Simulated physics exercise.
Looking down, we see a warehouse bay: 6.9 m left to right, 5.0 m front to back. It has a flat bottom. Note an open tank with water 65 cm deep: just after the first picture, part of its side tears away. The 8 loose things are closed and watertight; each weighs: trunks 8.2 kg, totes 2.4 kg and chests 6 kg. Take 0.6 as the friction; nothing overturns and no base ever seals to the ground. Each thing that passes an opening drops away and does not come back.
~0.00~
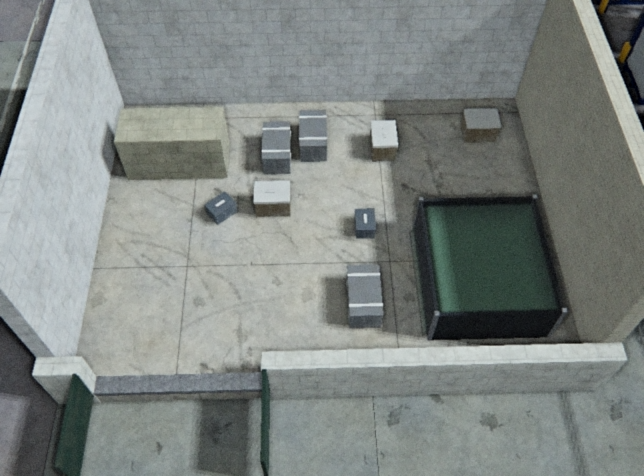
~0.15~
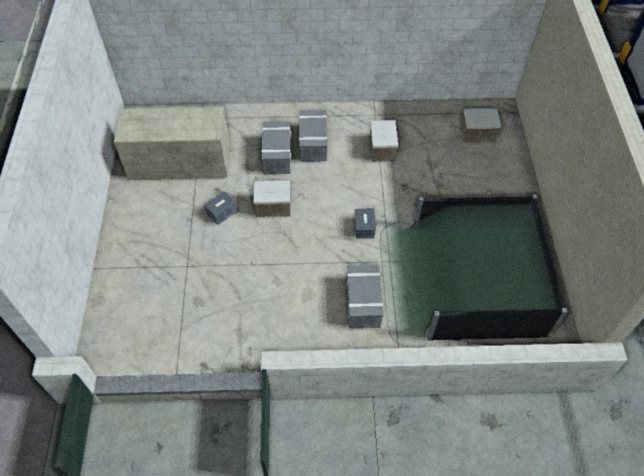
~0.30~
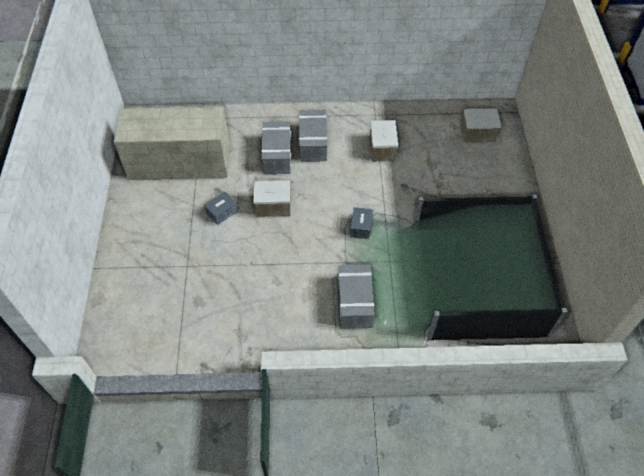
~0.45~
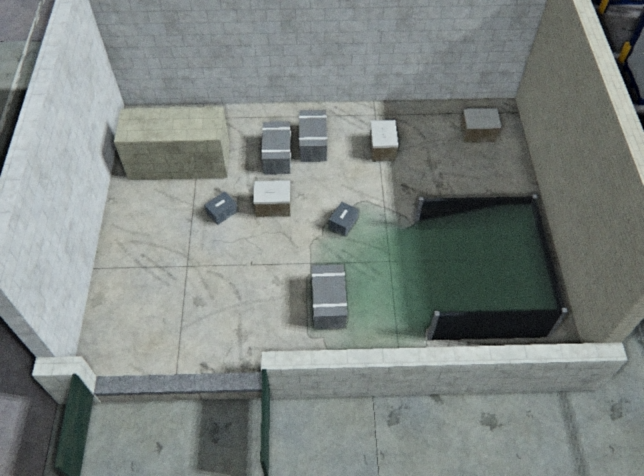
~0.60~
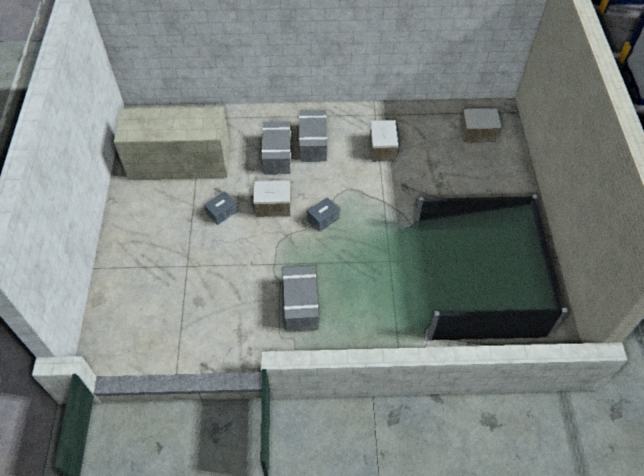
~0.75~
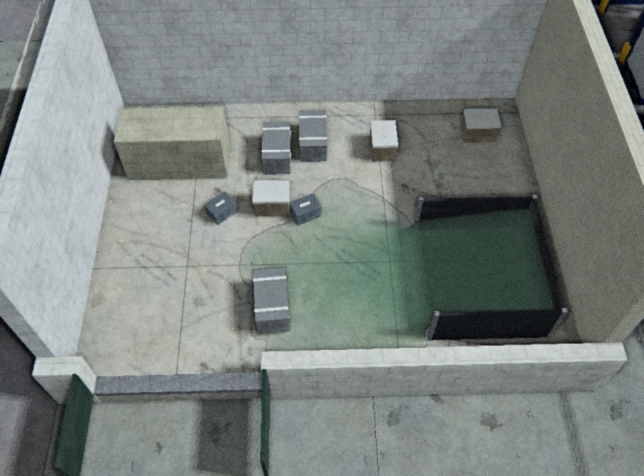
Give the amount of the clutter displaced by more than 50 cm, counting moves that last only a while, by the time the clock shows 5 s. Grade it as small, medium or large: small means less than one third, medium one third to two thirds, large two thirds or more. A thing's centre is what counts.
I would call it medium.
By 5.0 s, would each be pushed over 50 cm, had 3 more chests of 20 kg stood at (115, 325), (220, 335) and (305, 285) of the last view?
Per the listed order, goes farther, goes farther, goes farther.
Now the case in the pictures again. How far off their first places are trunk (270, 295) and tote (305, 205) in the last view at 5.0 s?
Taking them in order, the first is washed out and the second is 350 cm.
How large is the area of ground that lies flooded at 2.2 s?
Near 22 m2 in all.
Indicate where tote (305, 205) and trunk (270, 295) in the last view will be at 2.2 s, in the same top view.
Approx. (239, 144); approx. (83, 319).
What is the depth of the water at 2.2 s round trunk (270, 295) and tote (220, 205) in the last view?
First about 21 cm, second about 8 cm.
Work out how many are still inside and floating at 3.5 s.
At that instant the tally stands at 4.
After 1.1 s 2 of 8 are over 50 cm from their spots; 1 afloat.
After 2.2 s 5 of 8 are over 50 cm from their spots; 4 afloat.
After 3.5 s 5 of 8 are over 50 cm from their spots; 4 afloat.
After 5.0 s 4 of 8 are over 50 cm from their spots, and 5 have been at some point; 5 afloat.
